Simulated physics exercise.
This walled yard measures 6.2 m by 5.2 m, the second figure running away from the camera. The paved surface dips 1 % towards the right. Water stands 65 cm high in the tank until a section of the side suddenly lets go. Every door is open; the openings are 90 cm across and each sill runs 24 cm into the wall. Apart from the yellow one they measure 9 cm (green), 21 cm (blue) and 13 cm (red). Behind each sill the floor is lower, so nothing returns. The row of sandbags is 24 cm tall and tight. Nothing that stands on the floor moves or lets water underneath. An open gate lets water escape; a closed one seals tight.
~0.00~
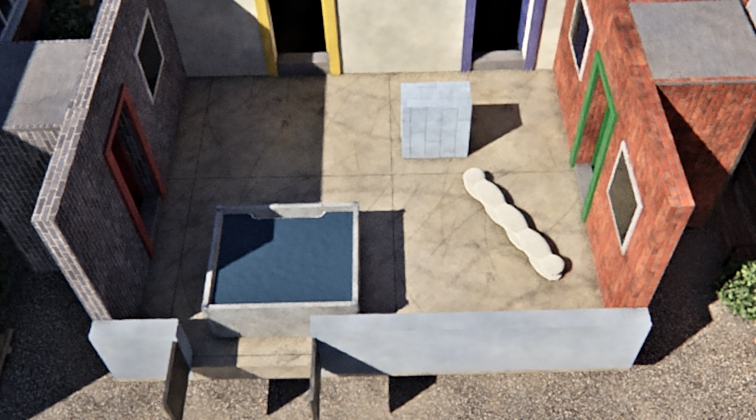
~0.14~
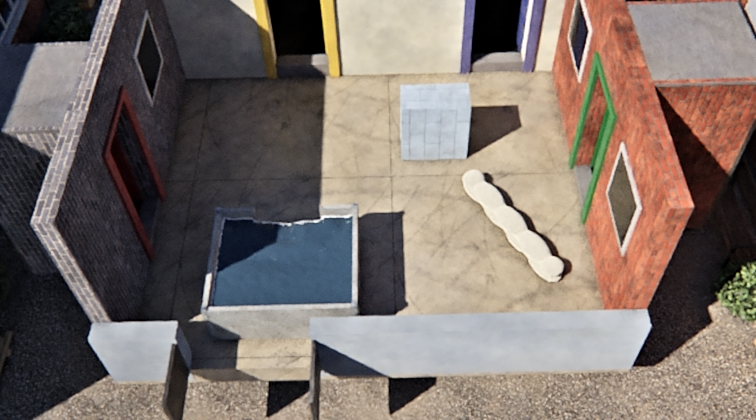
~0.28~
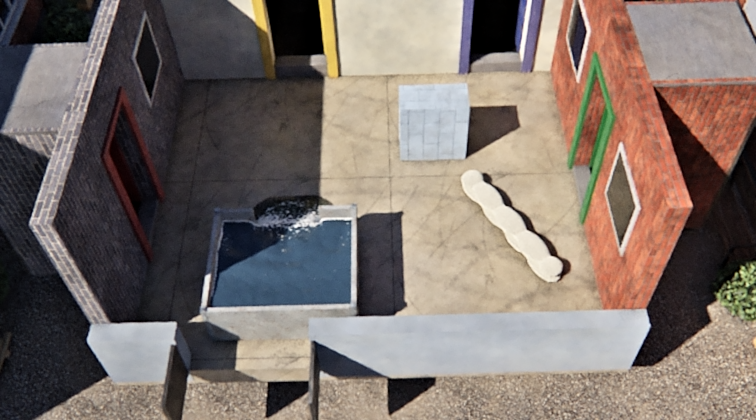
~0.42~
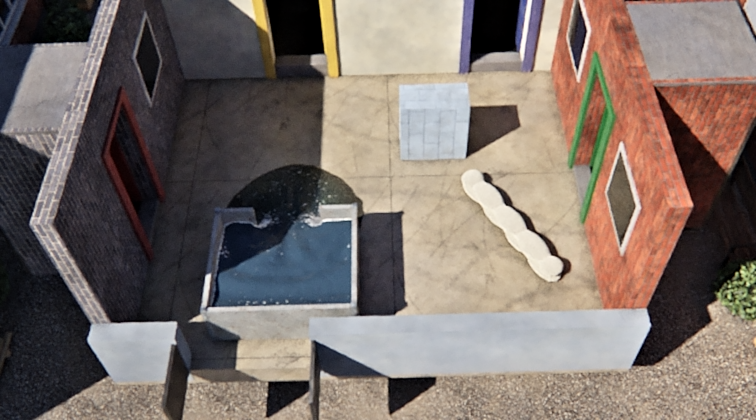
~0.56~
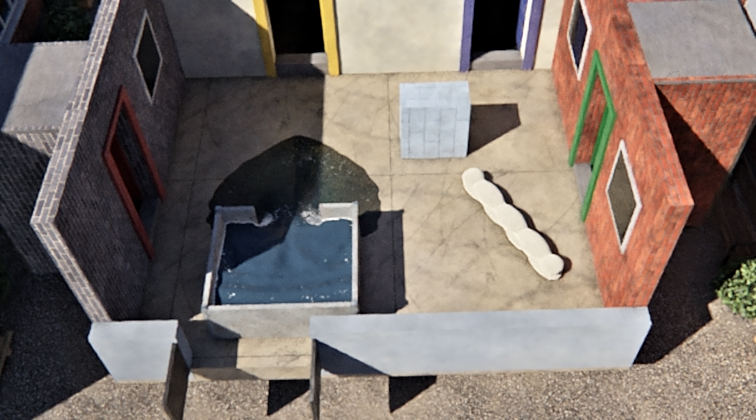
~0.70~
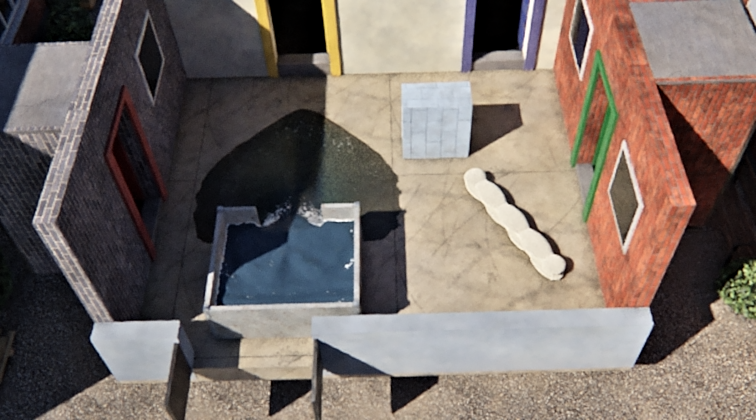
Water breaks out through a gap in the far side of a square tank and spreads as a dark, widening fan over the paved floor of a walled yard, seen from above. Behind the tank are yellow and purple doorways, with a red one left, a green one right, a grey block and a lumpy cream-coloured bar. The camera barely shifts.
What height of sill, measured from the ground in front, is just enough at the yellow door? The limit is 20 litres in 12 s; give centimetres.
Some 17 cm above the ground.
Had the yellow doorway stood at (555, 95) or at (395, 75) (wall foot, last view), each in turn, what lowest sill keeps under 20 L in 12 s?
About 12.5 and 14.5 cm.
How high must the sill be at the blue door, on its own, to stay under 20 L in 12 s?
Roughly 8.5 cm at blue.
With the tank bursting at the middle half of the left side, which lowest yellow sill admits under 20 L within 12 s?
About 7.5 cm.
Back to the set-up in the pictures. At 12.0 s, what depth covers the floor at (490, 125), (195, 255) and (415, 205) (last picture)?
In that order: 6, 5 and 4 cm.
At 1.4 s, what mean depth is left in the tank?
Some 40 cm.
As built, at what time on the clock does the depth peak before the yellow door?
Around 1.6 s.
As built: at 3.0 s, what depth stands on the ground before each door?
In cm: Yellow 15, green 1, blue 6, red 1.
After 1.4 s water covers 35 % of the floor, deepest (28 cm) near (295, 226); 22 cm at the yellow door, 0 litres in over its 26 cm sill.
After 3.0 s water covers 50 % of the floor, deepest (20 cm) near (262, 82); 15 cm at the yellow door, 0 litres in over its 26 cm sill.
After 12.0 s water covers 95 % of the floor, deepest (12 cm) near (606, 330); 4 cm at the yellow door, 0 litres in over its 26 cm sill.
At the yellow door as built, the water arrived by 1.0 s and peaked near 23 cm at 1.6 s.
Run again over the same 12 s with other heights there, 35 litres in over 15 cm, 4 litres over 20.5 cm. The limit of 20 litres is kept from about 17 cm up.
